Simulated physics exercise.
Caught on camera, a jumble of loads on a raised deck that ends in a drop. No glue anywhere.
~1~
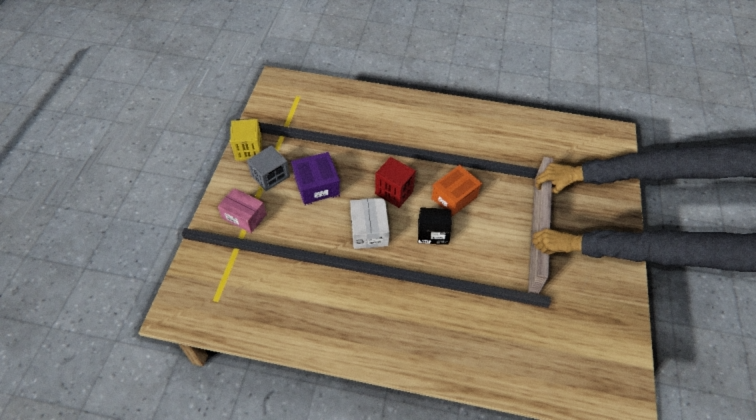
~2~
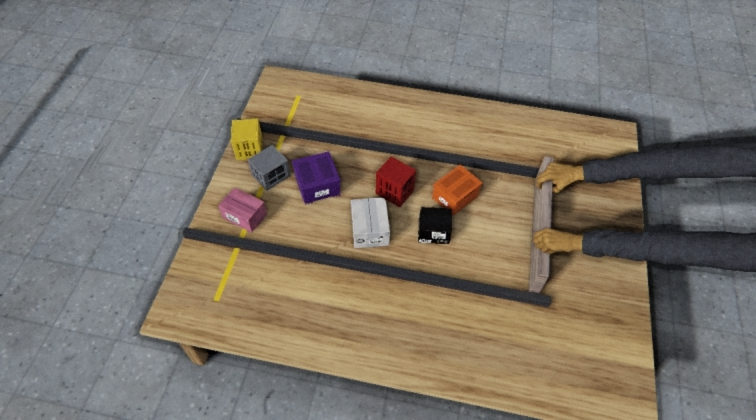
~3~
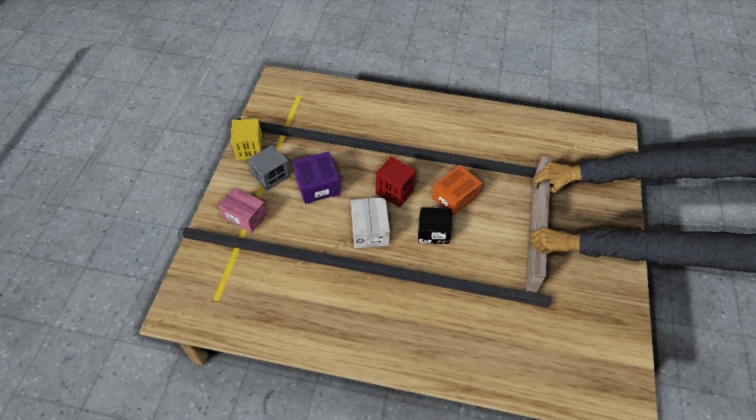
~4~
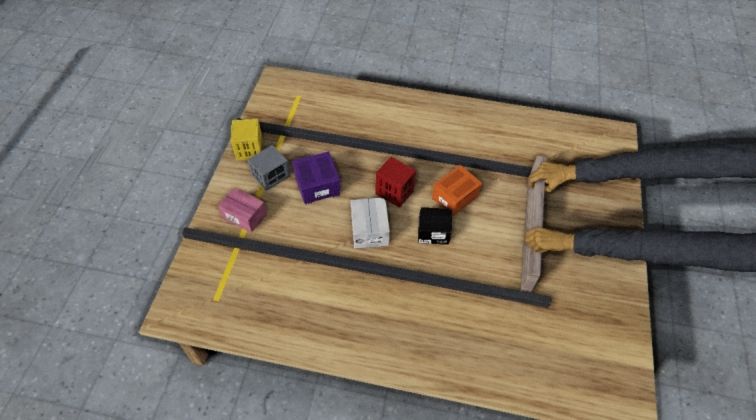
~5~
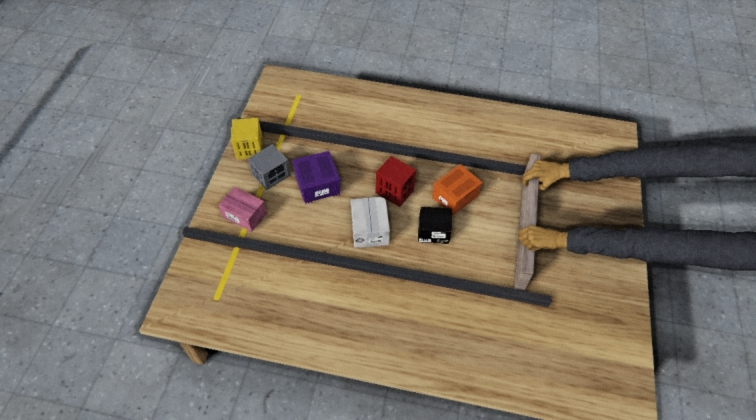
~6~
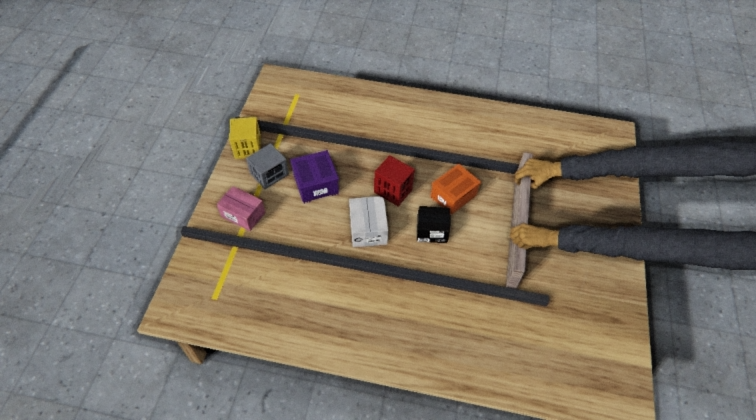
Two gloved hands, their dark-sleeved arms reaching in from the right, slide a plank a short way left between two dark rails on a wooden table, seen from above on a grey tiled floor. Yellow, grey and pink boxes sit at the left near a yellow line, with purple, white, red, black and orange ones rightward. The boxes stay put, untouched, while the view barely shifts.
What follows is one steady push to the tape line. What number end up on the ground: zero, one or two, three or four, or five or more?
The number that fall off is three or four.
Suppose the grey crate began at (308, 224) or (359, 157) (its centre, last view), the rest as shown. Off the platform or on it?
Place by place, it is lost; is kept.
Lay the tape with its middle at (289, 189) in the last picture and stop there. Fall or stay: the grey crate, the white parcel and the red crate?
The grey crate tumbles off, the white parcel survives, the red crate holds on.
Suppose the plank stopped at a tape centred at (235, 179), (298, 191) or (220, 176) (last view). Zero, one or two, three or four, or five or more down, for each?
For each place: 5 or more; either one or two; five or more.
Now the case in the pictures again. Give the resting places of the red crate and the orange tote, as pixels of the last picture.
The red crate stops around (222, 152); the orange tote around (250, 163).
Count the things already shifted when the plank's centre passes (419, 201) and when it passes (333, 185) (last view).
By then 4, and 7.
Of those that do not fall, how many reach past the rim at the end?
2 of them.
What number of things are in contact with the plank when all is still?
It touches 2.
A little later, none off yet; yellow crate at rest near (246, 138); pink parcel at rest near (241, 209); grey crate at rest near (268, 167).
Next, none off yet; yellow crate at rest near (246, 138); pink parcel at rest near (241, 209); grey crate shifted a little near (259, 165).
Later still, none off yet; yellow crate at rest near (245, 136); pink parcel shifted about its own width near (215, 207); grey crate tilted a little near (201, 159).
When it is over, the number that fall off is three or four; down, purple tote, grey crate and pink parcel.
